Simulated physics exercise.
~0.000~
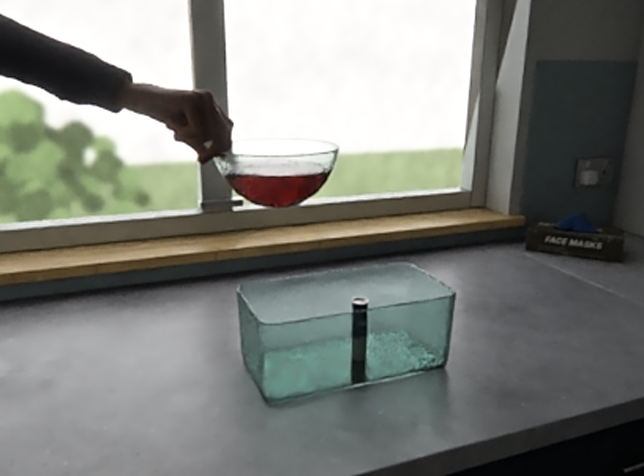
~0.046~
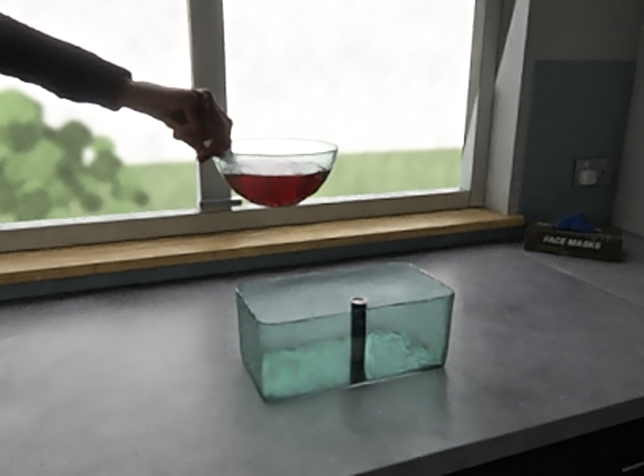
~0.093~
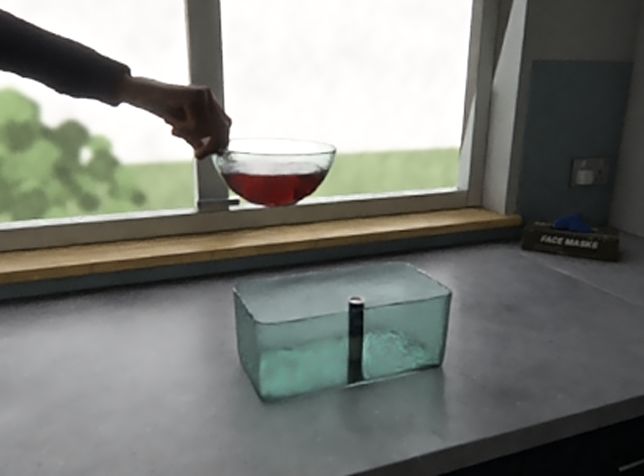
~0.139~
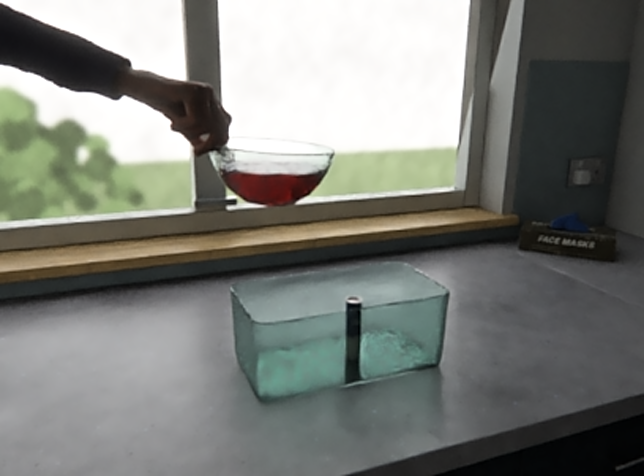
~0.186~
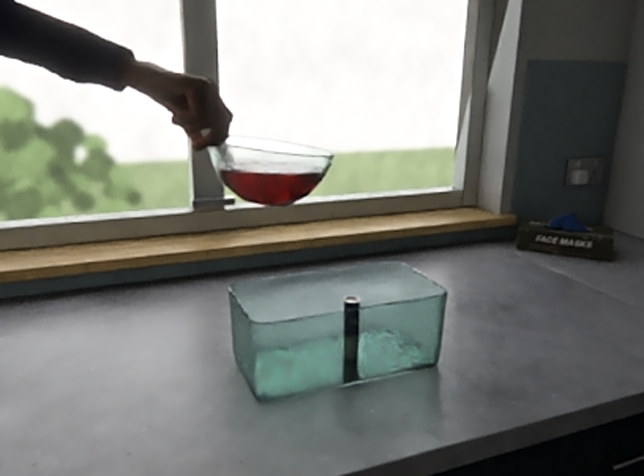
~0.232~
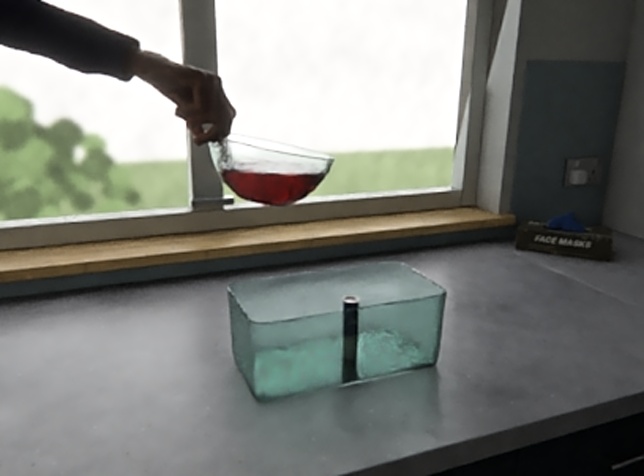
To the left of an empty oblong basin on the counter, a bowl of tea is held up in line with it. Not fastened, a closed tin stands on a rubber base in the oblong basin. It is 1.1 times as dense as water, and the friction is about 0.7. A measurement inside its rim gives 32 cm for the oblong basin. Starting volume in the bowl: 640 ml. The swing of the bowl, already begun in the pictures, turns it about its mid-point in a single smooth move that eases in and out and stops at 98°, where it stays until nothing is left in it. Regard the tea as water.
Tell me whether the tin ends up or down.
It stays on its base.
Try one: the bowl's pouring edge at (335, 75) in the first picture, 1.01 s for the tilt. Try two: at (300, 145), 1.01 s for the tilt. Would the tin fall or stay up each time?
The tin overturns the first time and stays vertical the second time.
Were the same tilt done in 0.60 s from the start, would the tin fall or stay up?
Result: Tin upright.
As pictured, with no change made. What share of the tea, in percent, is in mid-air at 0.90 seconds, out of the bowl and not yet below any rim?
I'd put it at about 14 per cent of the liquid.
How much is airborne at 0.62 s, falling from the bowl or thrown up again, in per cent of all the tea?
Roughly 44 percent.
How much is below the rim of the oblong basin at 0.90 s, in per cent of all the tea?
Some 84 per cent.
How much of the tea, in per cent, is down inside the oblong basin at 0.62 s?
Fraction in basin: Approx. 6%.
Then, 0.62 s in, the tilt is 65° and 50 per cent is still to pour; the tin stands where it began.
Then, 0.90 s in, the tilt is 95° and 2 per cent is still to pour; the tin stands where it began.
Then, 1.19 s in, the tilt is 98° and 0 per cent is still to pour; the tin stands where it began.
Then, 1.51 s in, the tilt is 98° and 0 per cent is still to pour; the tin stands where it began.
Finally, the tin stands where it began.
